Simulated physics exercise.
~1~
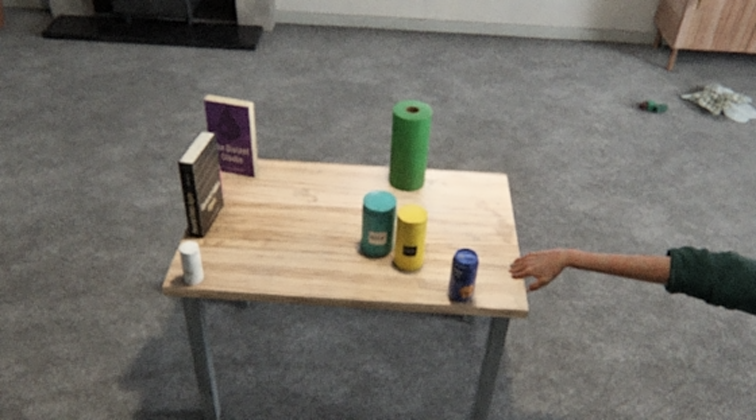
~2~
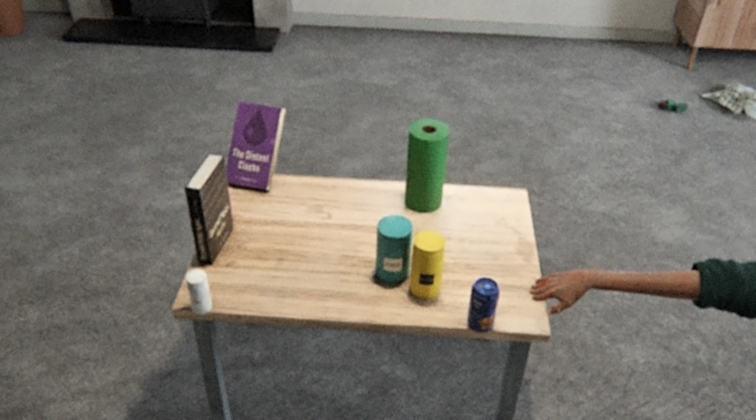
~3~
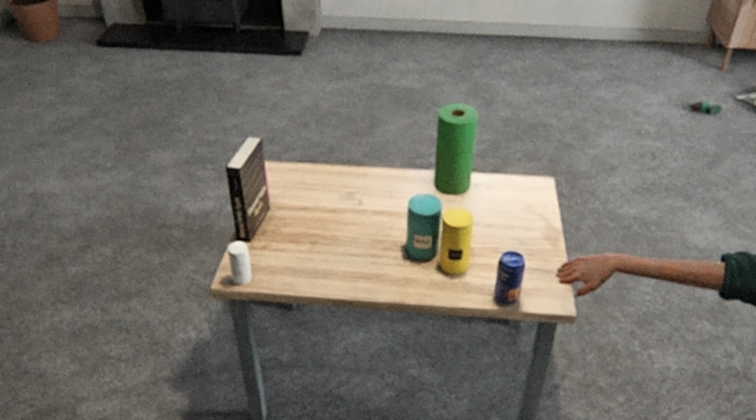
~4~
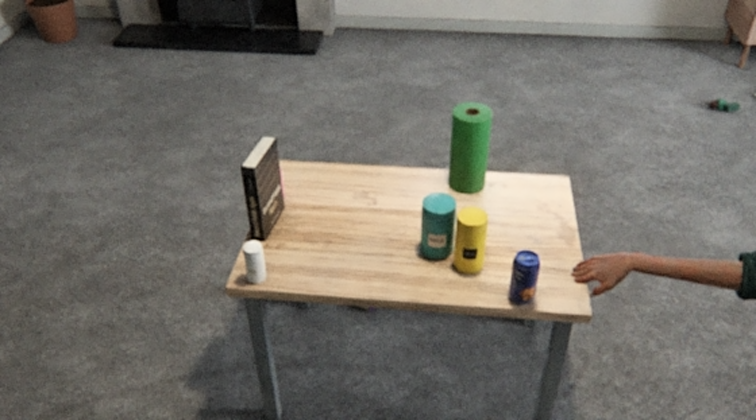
In a grey-carpeted room with a dark hearth at the back, a small wooden table is seen from above and in front. A black book and a purple book stand at its left, with a small white container near the front corner, a green roll at the back, and turquoise and yellow jars and a blue can towards the right. A hand rests at the table's right edge. The purple book leans, then drops out of sight behind the black book as the view shifts left. Finally, the black book and the other visible things remain upright, the hand still beside the table.
